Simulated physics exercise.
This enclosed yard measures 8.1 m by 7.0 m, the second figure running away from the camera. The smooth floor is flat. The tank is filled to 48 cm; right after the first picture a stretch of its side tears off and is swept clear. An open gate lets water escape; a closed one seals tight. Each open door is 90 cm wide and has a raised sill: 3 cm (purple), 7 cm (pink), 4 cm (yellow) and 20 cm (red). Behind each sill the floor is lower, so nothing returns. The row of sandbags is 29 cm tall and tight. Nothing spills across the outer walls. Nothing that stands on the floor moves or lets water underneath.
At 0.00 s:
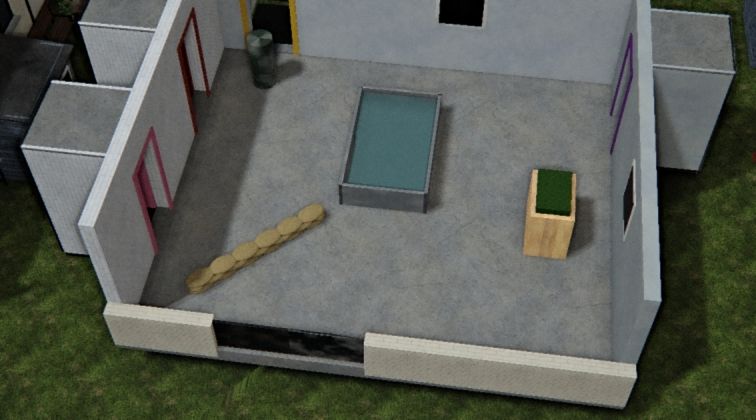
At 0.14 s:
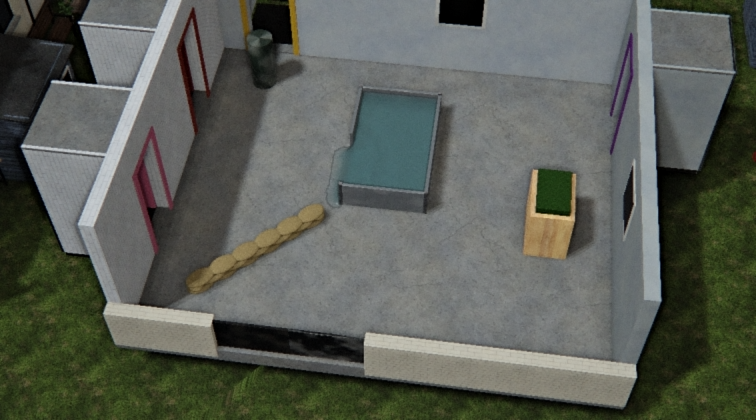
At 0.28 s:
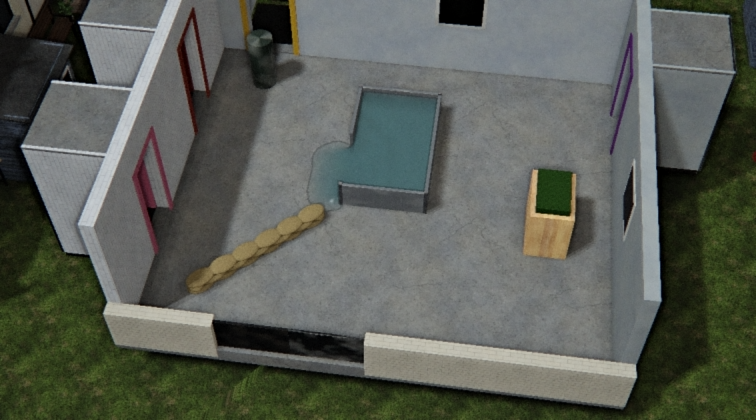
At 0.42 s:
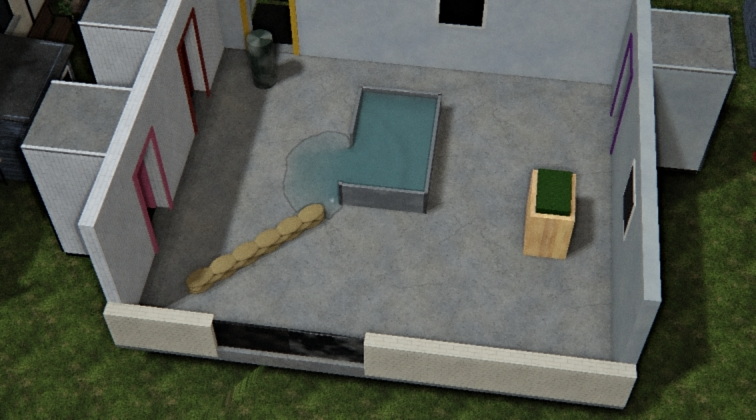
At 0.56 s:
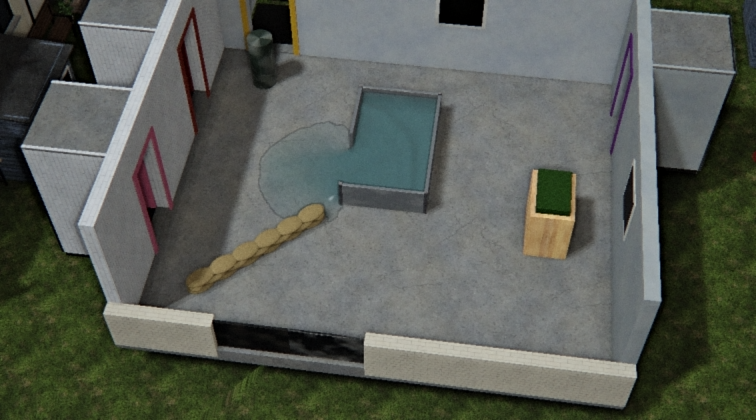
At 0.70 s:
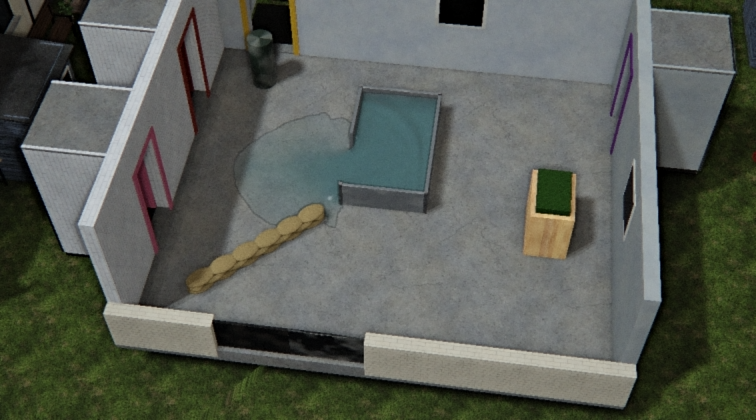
Water poured out through a gap in the left side of the raised grey tank and spread across the smooth floor in a widening, thinning sheet, passing along the upper side of the row of sandbags.
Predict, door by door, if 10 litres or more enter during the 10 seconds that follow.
Door by door: At the purple door it does not reach the limit; at the pink door it exceeds the limit; at the yellow door it exceeds the limit; at the red door it keeps below the limit.
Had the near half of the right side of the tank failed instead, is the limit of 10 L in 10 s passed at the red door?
Against that limit: Red under.
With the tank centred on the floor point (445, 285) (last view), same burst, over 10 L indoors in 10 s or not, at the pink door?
Then: Pink below.
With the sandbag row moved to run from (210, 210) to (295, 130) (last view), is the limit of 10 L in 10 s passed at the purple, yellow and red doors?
Against that limit: Purple under, yellow below, red under.
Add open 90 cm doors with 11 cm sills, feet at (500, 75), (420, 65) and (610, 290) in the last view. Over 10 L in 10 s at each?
In turn: Below, not over, under.
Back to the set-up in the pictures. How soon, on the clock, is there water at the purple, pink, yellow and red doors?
Purple not in the 10 s, pink 1.6 s, yellow 3.0 s, red 1.5 s.
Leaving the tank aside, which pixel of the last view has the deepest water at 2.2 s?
Near (185, 167).
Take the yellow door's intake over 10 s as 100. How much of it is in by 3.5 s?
Some 0 per cent by then.
After 1.4 s water covers 15 % of the floor and is deepest (24 cm) near (332, 190); purple door not reached, pink door not reached, yellow door not reached, red door not reached.
After 2.2 s water covers 20 % of the floor and is deepest (24 cm) near (185, 167); purple door not reached, pink door 17 cm at the sill, 9 L in, yellow door not reached, red door 16 cm at the sill, 0 L in.
After 3.5 s water covers 25 % of the floor and is deepest (24 cm) near (135, 318); purple door not reached, pink door 14 cm at the sill, 54 L in, yellow door 9 cm at the sill, 1 L in, red door 11 cm at the sill, 0 L in.
After 6.0 s water covers 45 % of the floor and is deepest (14 cm) near (132, 327); purple door not reached, pink door 9 cm at the sill, 85 L in, yellow door 9 cm at the sill, 45 L in, red door 7 cm at the sill, 0 L in.
After 10.0 s water covers 80 % of the floor and is deepest (8 cm) near (188, 160); purple door not reached, pink door 6 cm at the sill, 92 L in, yellow door 5 cm at the sill, 70 L in, red door 7 cm at the sill, 0 L in.
